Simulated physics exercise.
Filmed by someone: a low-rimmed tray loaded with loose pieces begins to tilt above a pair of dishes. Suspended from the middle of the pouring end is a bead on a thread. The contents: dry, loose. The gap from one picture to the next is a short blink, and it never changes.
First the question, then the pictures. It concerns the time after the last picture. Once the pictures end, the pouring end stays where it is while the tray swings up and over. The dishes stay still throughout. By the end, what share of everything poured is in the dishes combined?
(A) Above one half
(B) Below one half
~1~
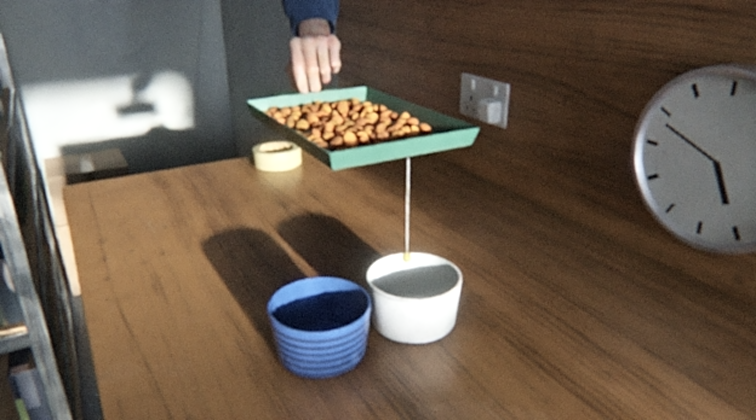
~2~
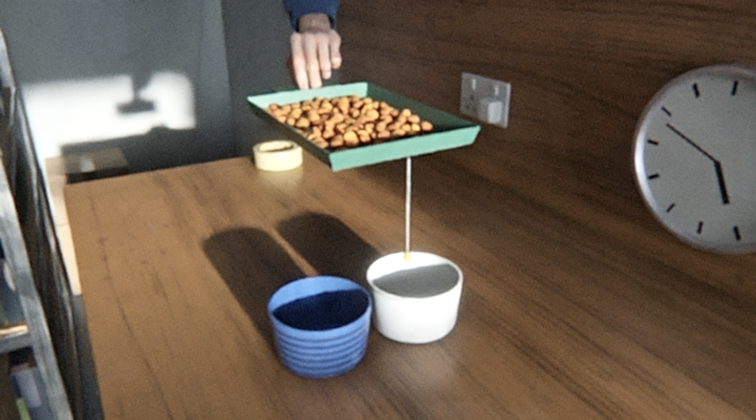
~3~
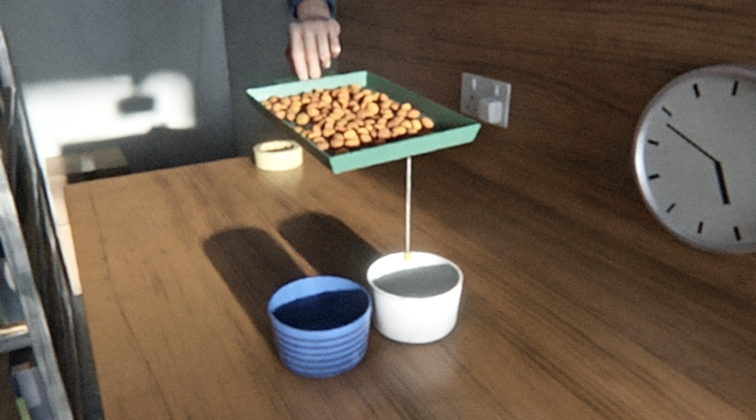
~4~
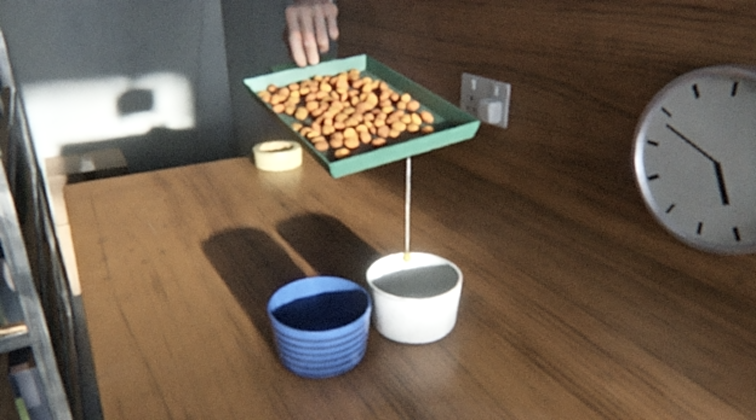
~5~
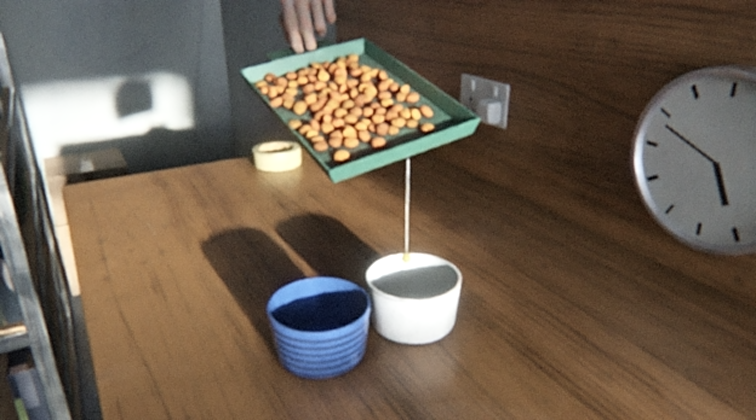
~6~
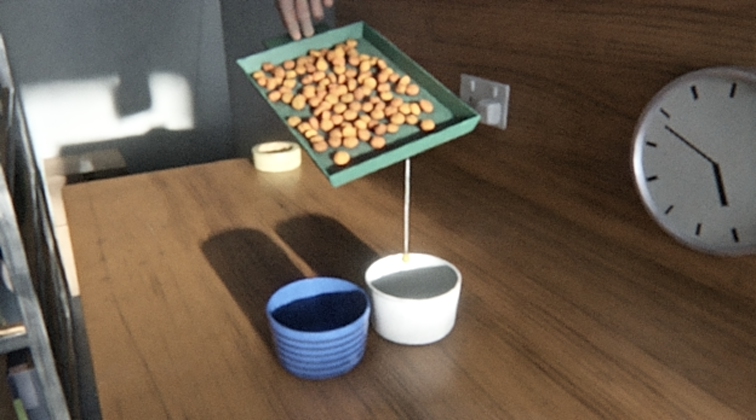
Above one half.
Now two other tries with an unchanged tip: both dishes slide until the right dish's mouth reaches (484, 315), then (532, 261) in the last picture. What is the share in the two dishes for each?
Roughly 0% first, roughly 0% second.
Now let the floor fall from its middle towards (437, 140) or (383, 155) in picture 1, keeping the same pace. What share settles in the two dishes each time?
The first try gives close to 10 percent; the next gives 40 percent.
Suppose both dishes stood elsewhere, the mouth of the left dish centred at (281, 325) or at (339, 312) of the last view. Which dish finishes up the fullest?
One: Right. Two: The left dish.
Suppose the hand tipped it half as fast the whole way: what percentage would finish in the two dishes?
I'd put it at some 90 per cent.
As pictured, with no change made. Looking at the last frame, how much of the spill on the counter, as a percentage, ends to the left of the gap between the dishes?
Near 40 in a hundred.
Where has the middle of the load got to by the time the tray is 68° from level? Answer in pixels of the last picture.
I'd mark the middle close to (339, 152).
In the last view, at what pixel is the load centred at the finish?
(327, 343).
Shortly afterwards, tray tipped steeply; all but a few on the tray; a little in the air.
Next, tray tipped past a quarter turn; a little on the tray; near two thirds in the left dish; only a few in the right dish; a little outside both; a little in the air.
Some moments later, tray tipped past a quarter turn; the bulk in the left dish; only a few in the right dish; near a quarter outside both; only a few in the air.
In the end, tray tipped past a quarter turn; the bulk in the left dish; only a few in the right dish; near a quarter outside both; only a few in the air.
